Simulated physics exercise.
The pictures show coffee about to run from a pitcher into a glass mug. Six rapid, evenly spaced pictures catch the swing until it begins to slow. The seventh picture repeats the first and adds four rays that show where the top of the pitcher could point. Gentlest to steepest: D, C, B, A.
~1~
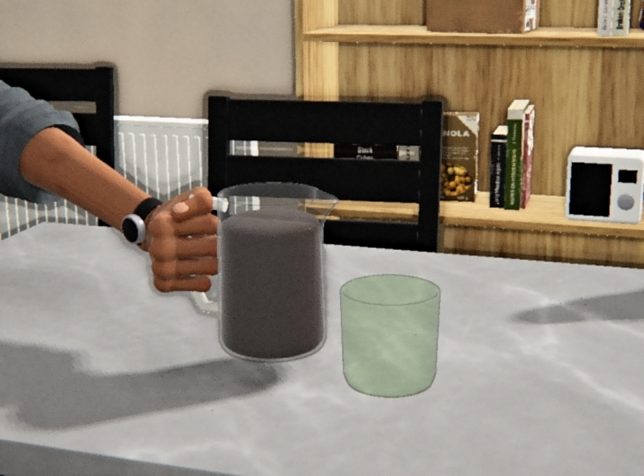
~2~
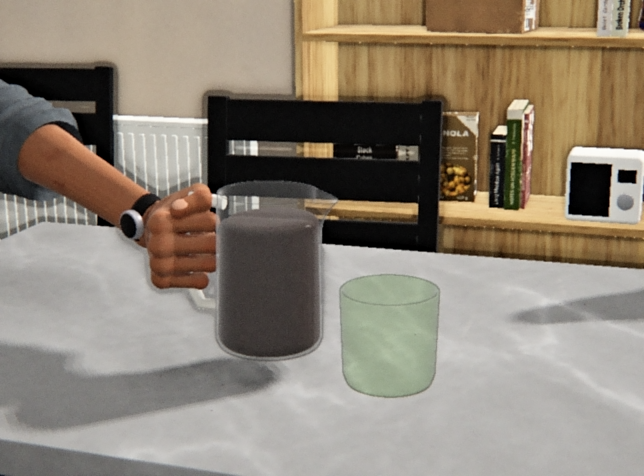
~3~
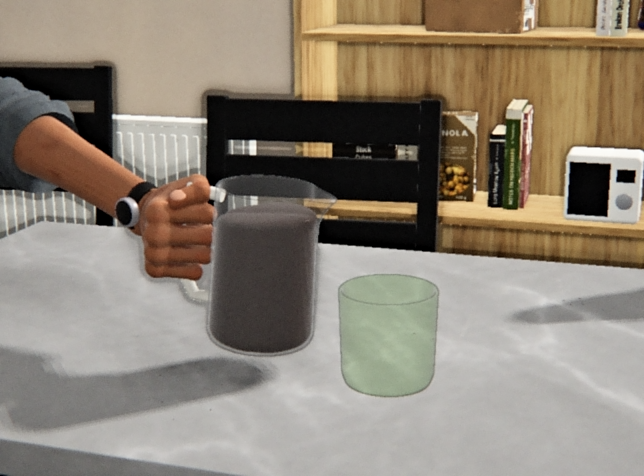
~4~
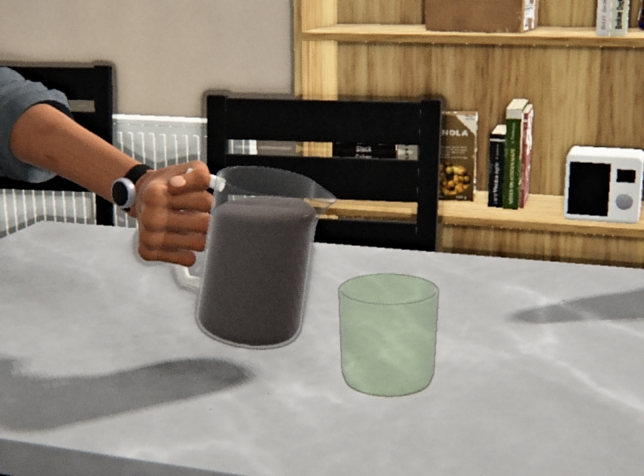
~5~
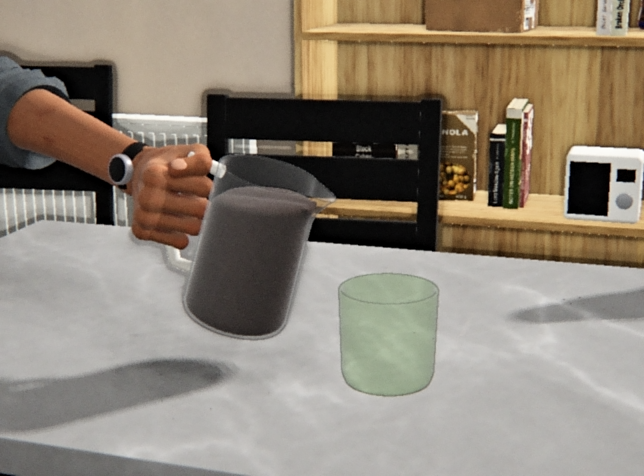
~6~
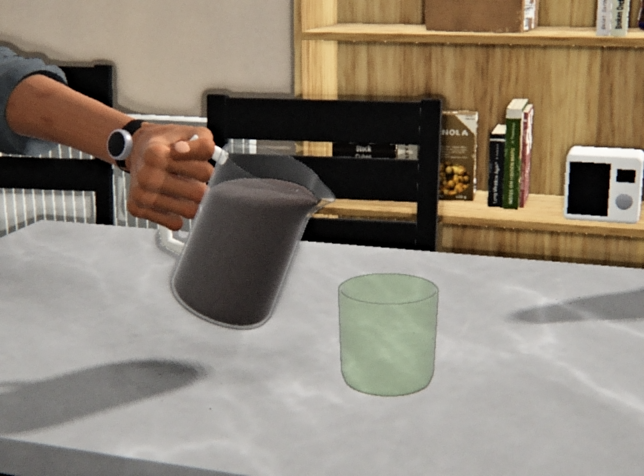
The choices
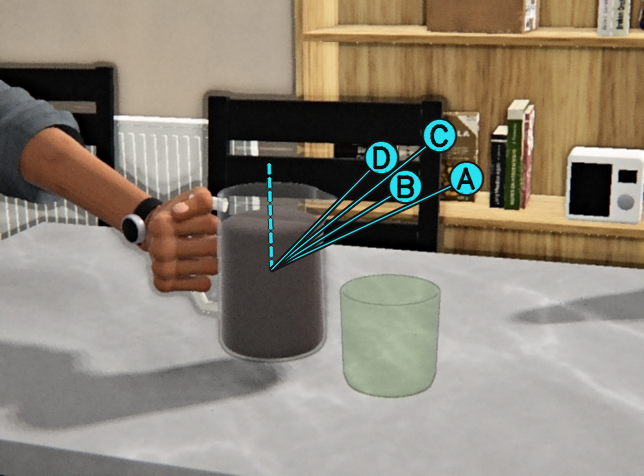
The clip opens on a hand with a wristwatch holding a clear pitcher of dark liquid upright beside an empty greenish glass on a grey table. The hand then lifts slightly and gradually tilts the pitcher to the right, its spout angling toward the glass, which stays still and empty.
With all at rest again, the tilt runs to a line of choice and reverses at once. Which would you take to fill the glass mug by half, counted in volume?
A works best here.
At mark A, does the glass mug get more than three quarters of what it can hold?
No.
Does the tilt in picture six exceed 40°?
No, it does not.
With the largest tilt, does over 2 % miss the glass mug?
No, it does not.
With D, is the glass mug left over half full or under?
Under half.
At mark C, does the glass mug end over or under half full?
Under.
In cyan, A at (451, 186); B at (390, 195); C at (426, 146); D at (370, 169).
With A, the glass mug ends with about 50 % of what it can hold.
With B, the glass mug ends with about 35 % of what it can hold.
With C, the glass mug ends with about 25 % of what it can hold.
With D, the glass mug ends with about 17 % of what it can hold.
